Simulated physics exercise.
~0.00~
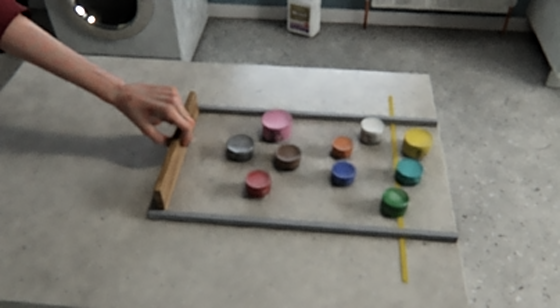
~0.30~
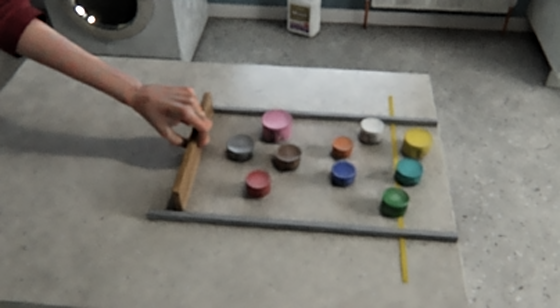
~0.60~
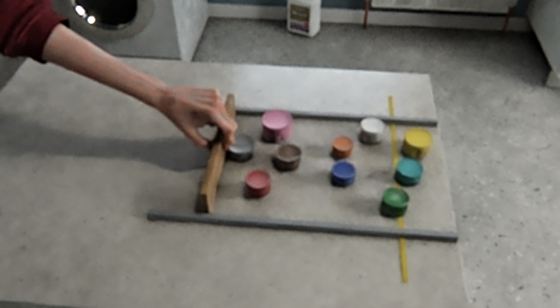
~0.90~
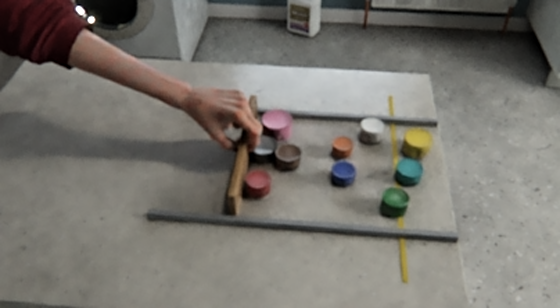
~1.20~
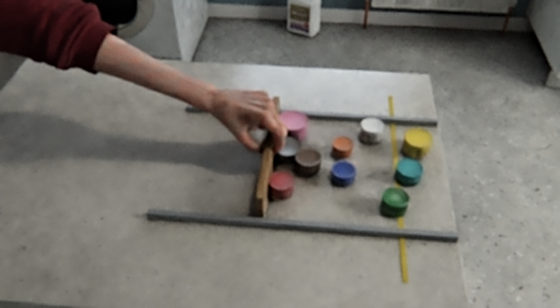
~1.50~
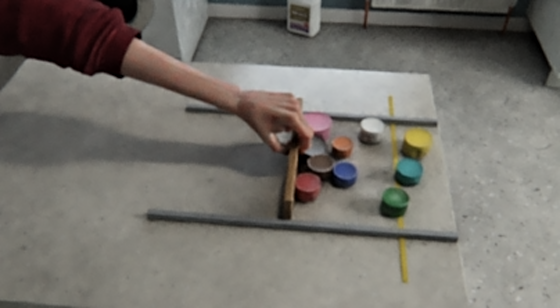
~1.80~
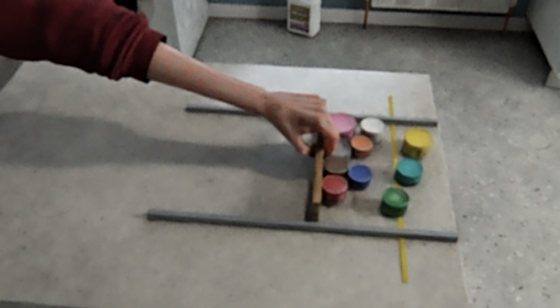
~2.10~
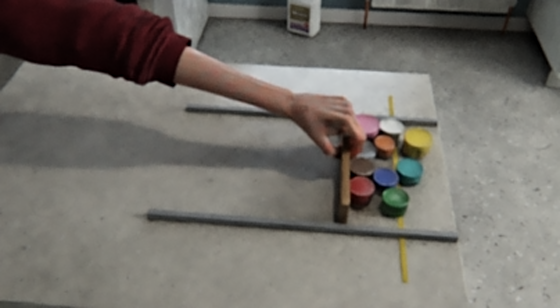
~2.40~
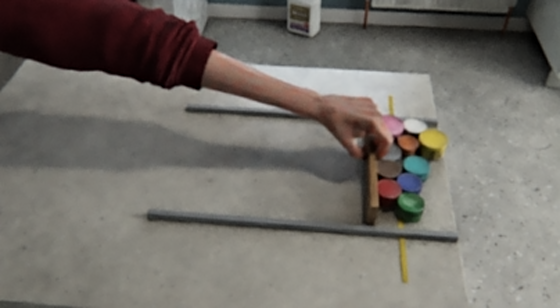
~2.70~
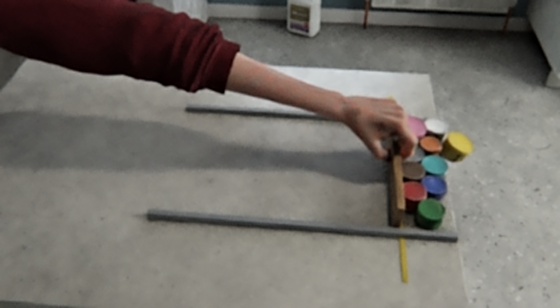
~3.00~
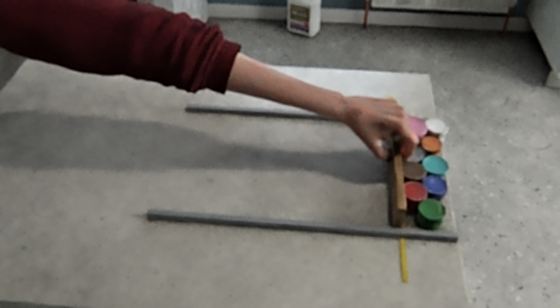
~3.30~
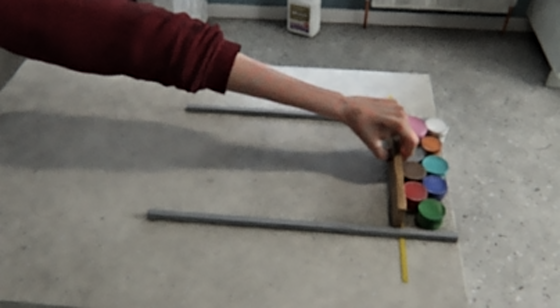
In a room with a speckled grey floor, a pale tabletop is seen from above at an angle, with a washing machine behind it at the upper left. Ten small round pots in various colours stand scattered between two grey rails, near a yellow tape line on the right. A hand in a dark red sleeve slides an upright wooden board rightward, gathering the grey, red and pink pots, then the others. The crowded pots cross the tape towards the table's right edge. The yellow pot goes over and disappears, while the rest stay packed against the stopped board.
